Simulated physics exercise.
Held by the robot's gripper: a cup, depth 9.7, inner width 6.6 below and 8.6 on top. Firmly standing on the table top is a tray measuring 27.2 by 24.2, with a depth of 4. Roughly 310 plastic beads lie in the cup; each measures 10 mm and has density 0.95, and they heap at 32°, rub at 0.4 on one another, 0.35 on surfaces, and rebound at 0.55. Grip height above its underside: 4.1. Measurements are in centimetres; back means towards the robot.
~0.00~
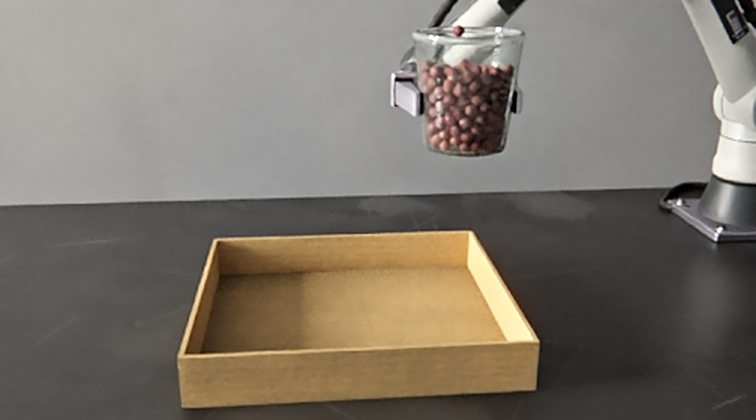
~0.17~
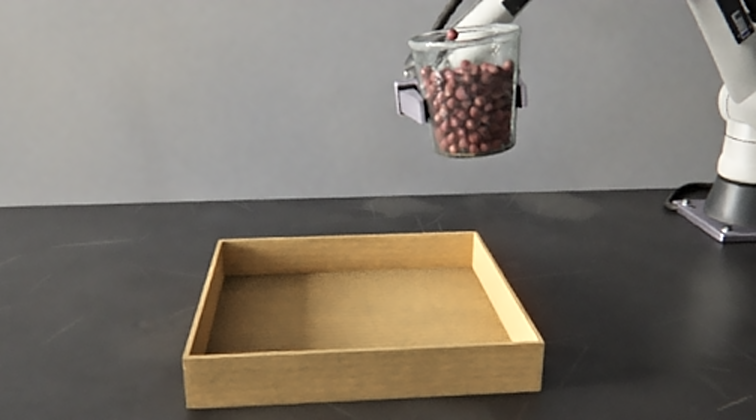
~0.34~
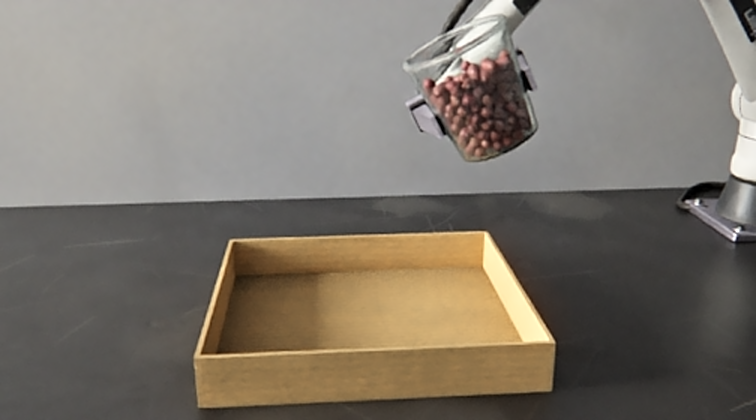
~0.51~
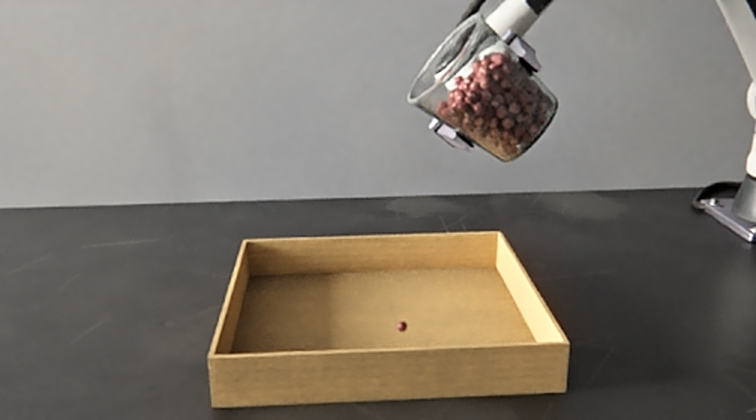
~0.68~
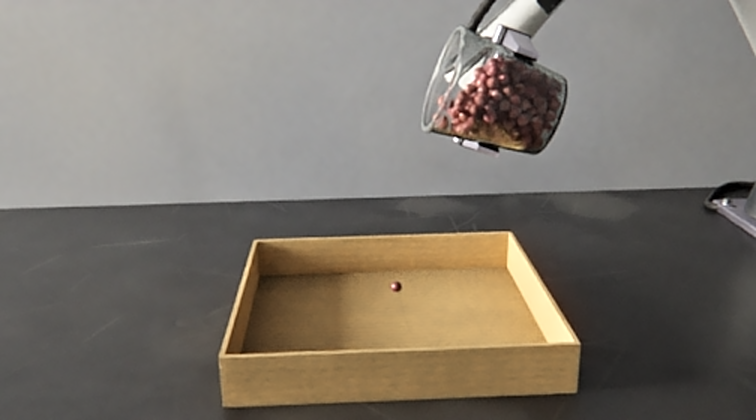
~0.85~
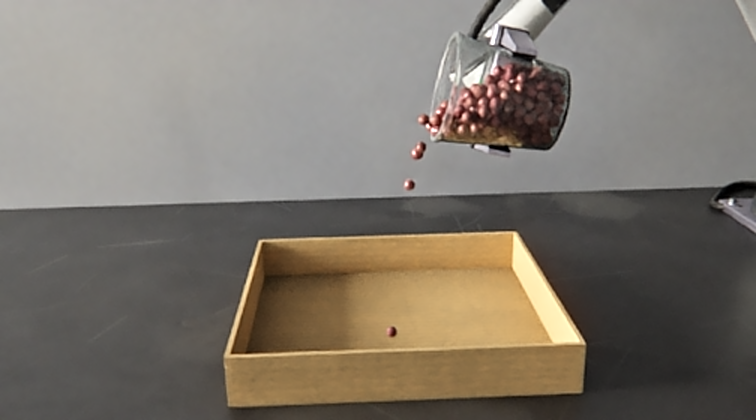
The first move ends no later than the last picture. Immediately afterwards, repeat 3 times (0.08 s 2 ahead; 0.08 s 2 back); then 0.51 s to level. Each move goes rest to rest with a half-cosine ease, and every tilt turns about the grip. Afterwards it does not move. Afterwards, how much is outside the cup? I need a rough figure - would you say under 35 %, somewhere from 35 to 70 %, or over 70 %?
I would say somewhere from 35 to 70 %.
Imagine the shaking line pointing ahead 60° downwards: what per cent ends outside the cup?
You'd expect near 20 percent of it there.
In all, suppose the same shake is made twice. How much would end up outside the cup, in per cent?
Near 45 per cent.
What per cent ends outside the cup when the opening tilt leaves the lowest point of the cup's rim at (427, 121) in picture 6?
30 %.
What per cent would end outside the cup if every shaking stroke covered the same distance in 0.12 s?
That would give around 45 per cent.
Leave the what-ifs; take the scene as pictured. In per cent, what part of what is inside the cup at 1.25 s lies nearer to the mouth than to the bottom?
About 45 percent.
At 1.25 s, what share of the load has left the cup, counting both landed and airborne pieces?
Roughly 40 percent up to then.
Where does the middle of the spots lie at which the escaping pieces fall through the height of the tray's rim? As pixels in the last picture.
Check roughly (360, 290) in the last picture.
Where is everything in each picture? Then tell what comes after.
In the first frame, cup middle at (466, 93), level; upper third of the load around (466, 77), from x 425 to 510, top at y 30; 306 in the cup.
In the second frame, cup middle at (470, 93), tilted 7° forward; upper third of the load around (472, 77), from x 425 to 510, top at y 35.
In the third frame, cup middle at (478, 94), tilted 27° forward; upper third of the load around (482, 78), from x 430 to 525, top at y 55; 305 in the cup, 1 in flight or on a rim.
In the fourth frame, cup middle at (488, 96), tilted 50° forward; upper third of the load around (493, 80), from x 400 to 545, top at y 55; 305 in the cup, 1 in the tray.
In the fifth frame, cup middle at (497, 98), tilted 70° forward; upper third of the load around (505, 83), from x 395 to 555, top at y 60; 305 in the cup, 1 in the tray.
In the sixth frame, cup middle at (502, 99), tilted 77° forward; upper third of the load around (517, 88), from x 390 to 560, top at y 65; 302 in the cup, 1 in the tray, 3 in flight or on a rim.
After 1.25 s, tilted 77° forward, highest piece 22 above the table; 182 in the cup, 85 in the tray, 39 in flight or on a rim.
After 1.64 s, tilted 25° forward, highest piece 25 above the table; 166 in the tray, 137 in the cup, 1 on the table or floor, 2 in flight or on a rim.
After 2.04 s, level, highest piece 23 above the table; 168 in the tray, 137 in the cup, 1 on the table or floor.
After 3.09 s, level, highest piece 23 above the table; 168 in the tray, 137 in the cup, 1 on the table or floor.
At rest, 168 in the tray, 137 in the cup, 1 on the table or floor. That is 55 % outside the cup.
